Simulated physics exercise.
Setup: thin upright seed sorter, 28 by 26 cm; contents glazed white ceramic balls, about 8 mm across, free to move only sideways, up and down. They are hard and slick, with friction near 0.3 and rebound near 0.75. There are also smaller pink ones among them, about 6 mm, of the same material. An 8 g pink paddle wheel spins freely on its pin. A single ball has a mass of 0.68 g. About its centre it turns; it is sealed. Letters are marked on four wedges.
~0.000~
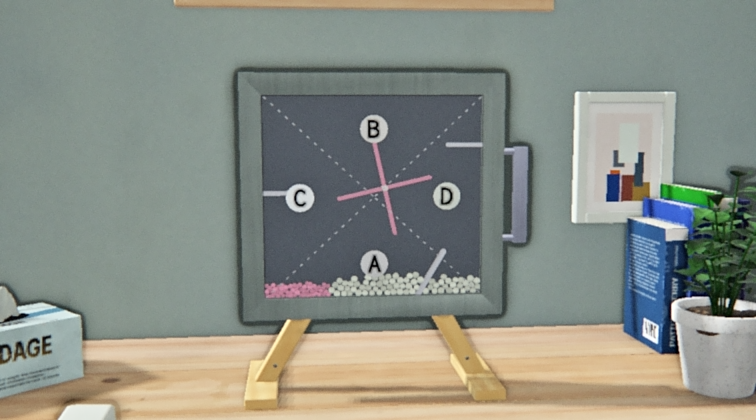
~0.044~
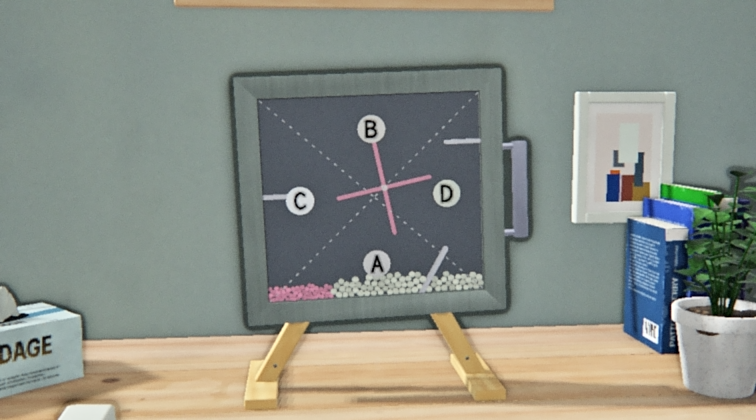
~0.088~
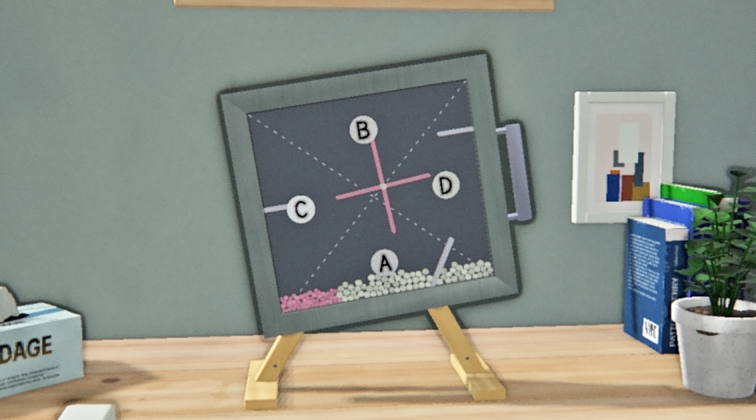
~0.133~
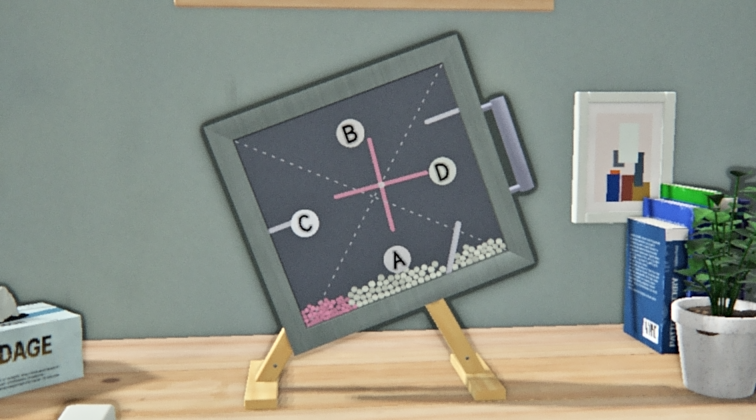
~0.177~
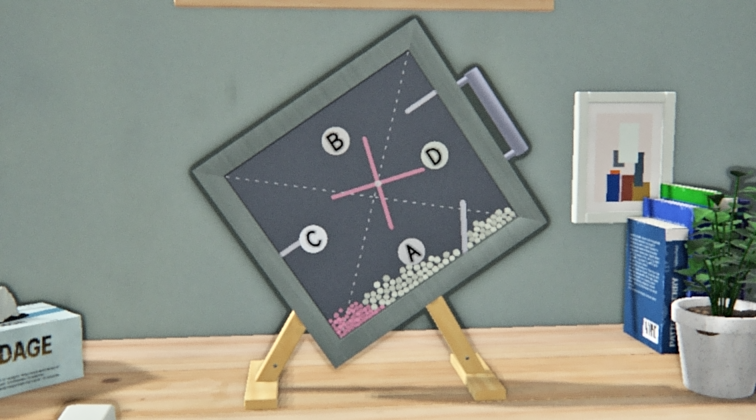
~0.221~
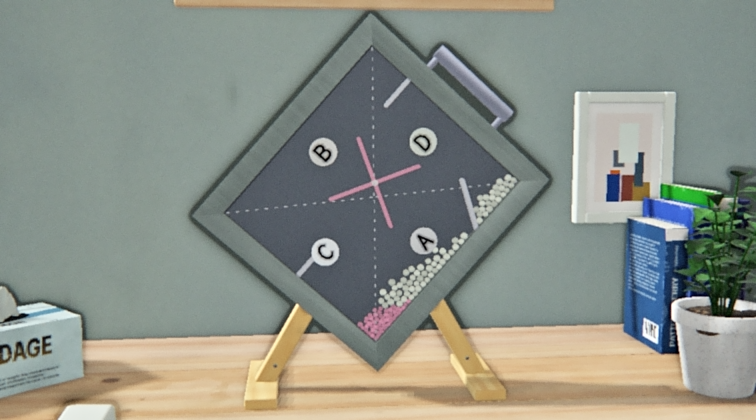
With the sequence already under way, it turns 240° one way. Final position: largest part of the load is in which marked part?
Marked D.
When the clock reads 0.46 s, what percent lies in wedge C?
The share there is close to 60 per cent.
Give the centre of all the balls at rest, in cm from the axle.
Some 4 cm left and 12 cm below.
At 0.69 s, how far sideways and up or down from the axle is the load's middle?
Right about 5 cm, up about 6 cm.
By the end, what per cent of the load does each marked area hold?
Tally: Wedge A = 0; wedge B = 5; wedge C = 0; wedge D = 95.
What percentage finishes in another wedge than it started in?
Roughly 95 in a hundred.
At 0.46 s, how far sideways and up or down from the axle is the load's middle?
12 cm right, 2 cm below.
By 0.46 s, it stands 124° anticlockwise; the balls' middle is 12 cm right of and 2 cm below the centre; A 40 %, C 60 %.
By 0.69 s, it has come round 197° anticlockwise; the balls' middle is 5 cm right of and 6 cm above the centre; C 80 %, D 20 %.
By 0.90 s, it has come round 240° anticlockwise; the balls' middle is 1 cm left of and 2 cm below the centre; A 40 %, B 15 %, C 20 %, D 25 %.
At rest by 4.1 s, it has come round 240° anticlockwise; A 0 %, B 5 %, C 0 %, D 95 %.
